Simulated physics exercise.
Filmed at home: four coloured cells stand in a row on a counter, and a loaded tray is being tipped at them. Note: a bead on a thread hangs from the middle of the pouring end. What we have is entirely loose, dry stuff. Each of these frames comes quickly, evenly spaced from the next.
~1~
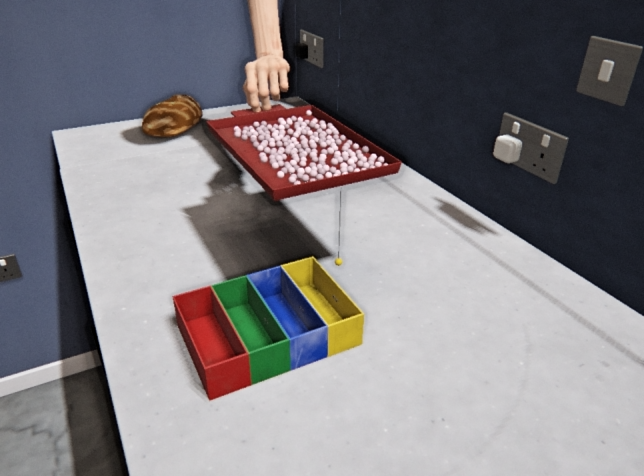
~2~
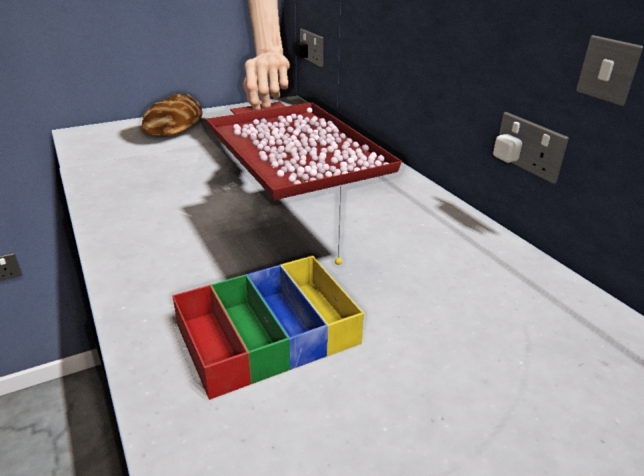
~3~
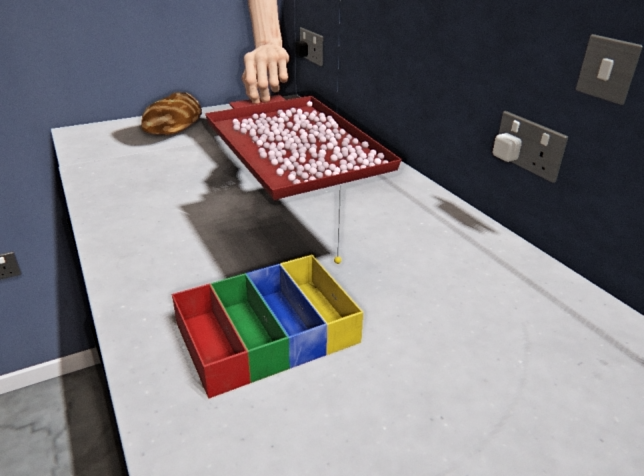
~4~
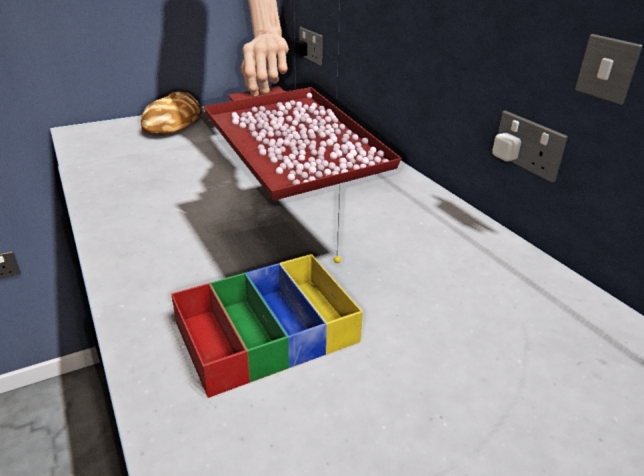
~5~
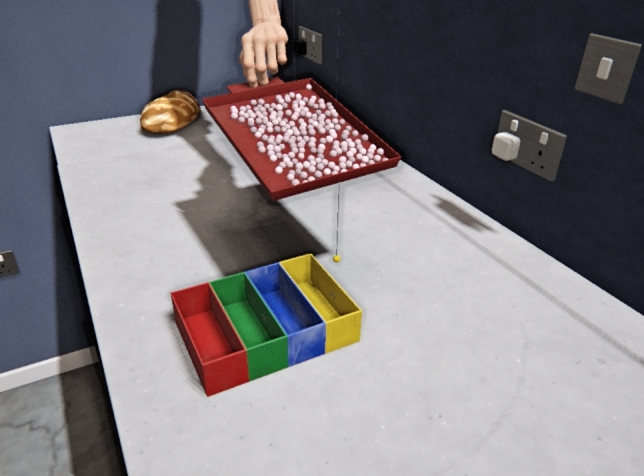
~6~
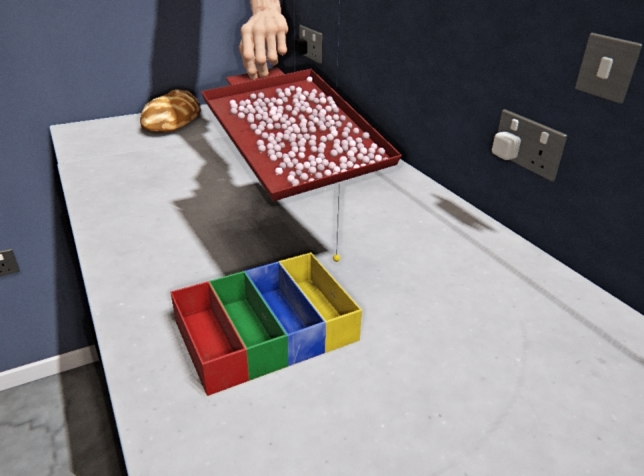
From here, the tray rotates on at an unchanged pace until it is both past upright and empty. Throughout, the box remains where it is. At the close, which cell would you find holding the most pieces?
You would find the most in the blue cell.
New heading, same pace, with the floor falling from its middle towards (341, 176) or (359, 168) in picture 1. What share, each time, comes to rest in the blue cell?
Case one near 0 %; case two near 0 %.
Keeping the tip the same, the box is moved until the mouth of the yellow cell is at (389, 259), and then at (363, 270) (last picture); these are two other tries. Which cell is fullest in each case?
Attempt 1 - that red cell; attempt 2 - green.
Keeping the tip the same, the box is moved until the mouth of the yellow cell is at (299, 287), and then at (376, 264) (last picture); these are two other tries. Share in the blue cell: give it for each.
Close to 30 in a hundred, then close to 0 in a hundred.
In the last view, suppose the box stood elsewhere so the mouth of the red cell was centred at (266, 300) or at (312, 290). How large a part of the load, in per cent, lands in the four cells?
Roughly 90 per cent, then roughly 40 per cent.
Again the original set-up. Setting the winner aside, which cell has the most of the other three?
The runner-up is the yellow cell.
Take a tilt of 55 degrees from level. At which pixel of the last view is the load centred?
Somewhere near pixel (302, 162).
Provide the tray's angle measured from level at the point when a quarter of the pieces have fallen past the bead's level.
Angle: Close to 80°.
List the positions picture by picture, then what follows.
In the first picture, corners of the pouring end at (275, 188) and (399, 162), level; middle of the load at (305, 147), sugar pearls; bead on its thread at (339, 262); red cell at (228, 374); green cell at (270, 359); blue cell at (309, 345); yellow cell at (346, 332).
In the second picture, corners of the pouring end at (274, 188) and (399, 161), level; middle of the load at (305, 145).
In the third picture, corners of the pouring end at (274, 188) and (399, 159), tipped barely, lowest at the left corner; middle of the load at (305, 141).
In the fourth picture, corners of the pouring end at (274, 189) and (398, 158), tipped a little, lowest at the left corner; middle of the load at (304, 137).
In the fifth picture, corners of the pouring end at (273, 190) and (398, 156), tipped a little, lowest at the left corner; middle of the load at (304, 133).
In the sixth picture, corners of the pouring end at (273, 191) and (398, 155), tipped a little, lowest at the left corner; middle of the load at (304, 130), nearly all on the move; red cell at (226, 369); green cell at (268, 355); blue cell at (307, 341); yellow cell at (343, 328).
Soon, tray tipped steeply; nearly all on the tray; a small part in the blue cell; a stray few in the green cell; a stray few in the yellow cell; a stray few falling or outside the box.
A while on, tray tipped right over; a small part on the tray; about half in the blue cell; about a quarter in the yellow cell; a small part in the green cell; a stray few in the red cell; a small part falling or outside the box.
Towards the end, tray tipped past a quarter turn; about two thirds in the blue cell; about a quarter in the yellow cell; a small part in the green cell; a stray few in the red cell; a small part falling or outside the box.
Finally, tray tipped past a quarter turn; about two thirds in the blue cell; about a quarter in the yellow cell; a small part in the green cell; a stray few in the red cell; a small part outside the box.
